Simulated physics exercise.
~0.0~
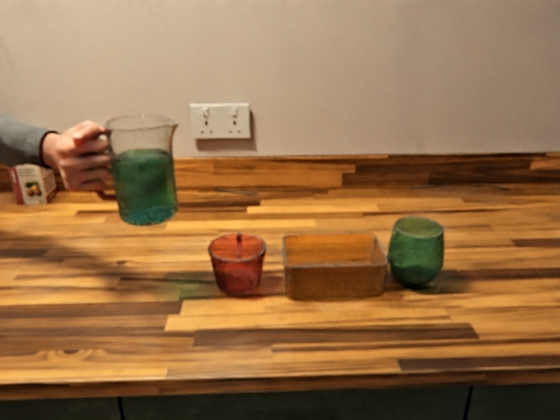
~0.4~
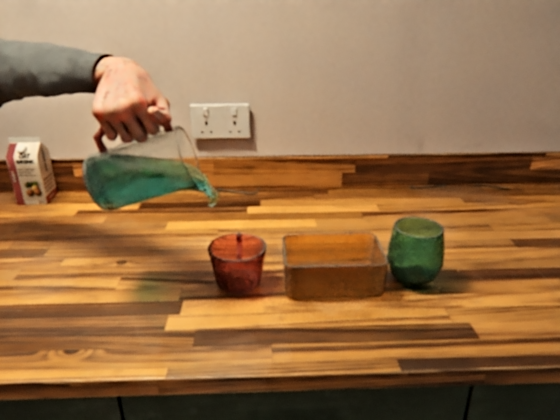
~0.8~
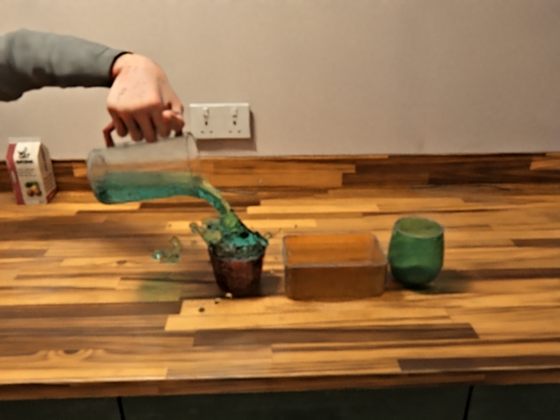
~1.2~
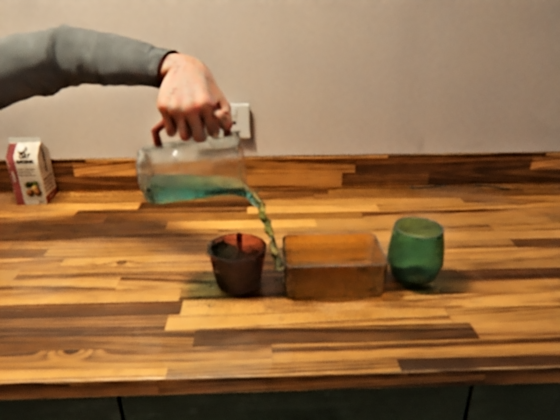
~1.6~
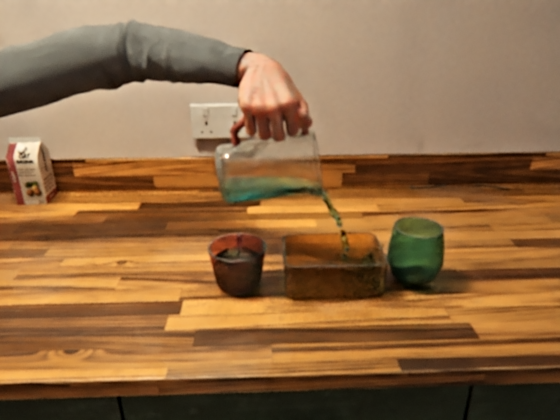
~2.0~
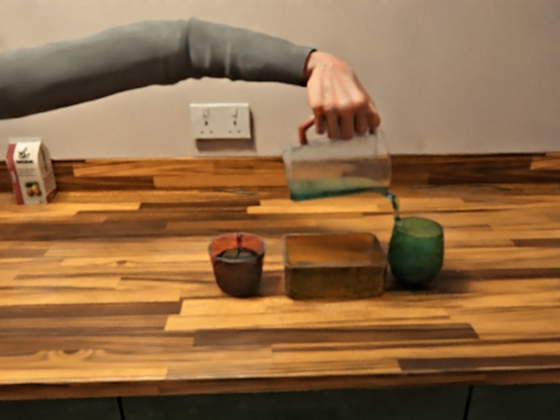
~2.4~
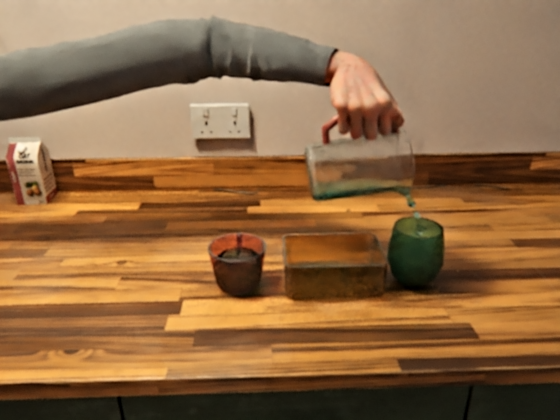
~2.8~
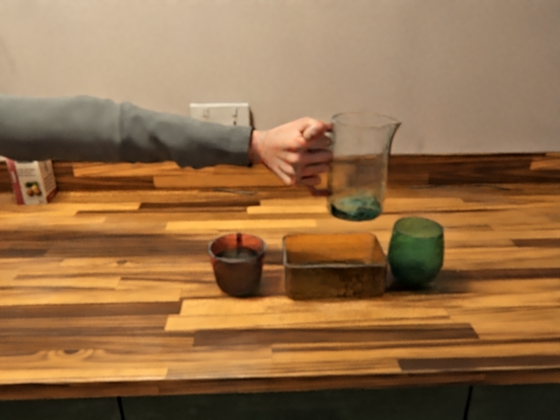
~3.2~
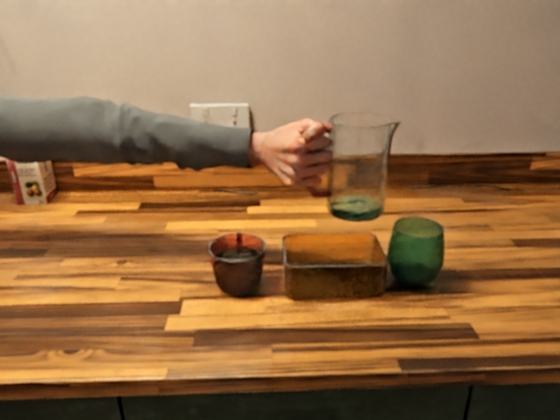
On a wooden counter, a hand pours green liquid across three containers, then levels the jug.
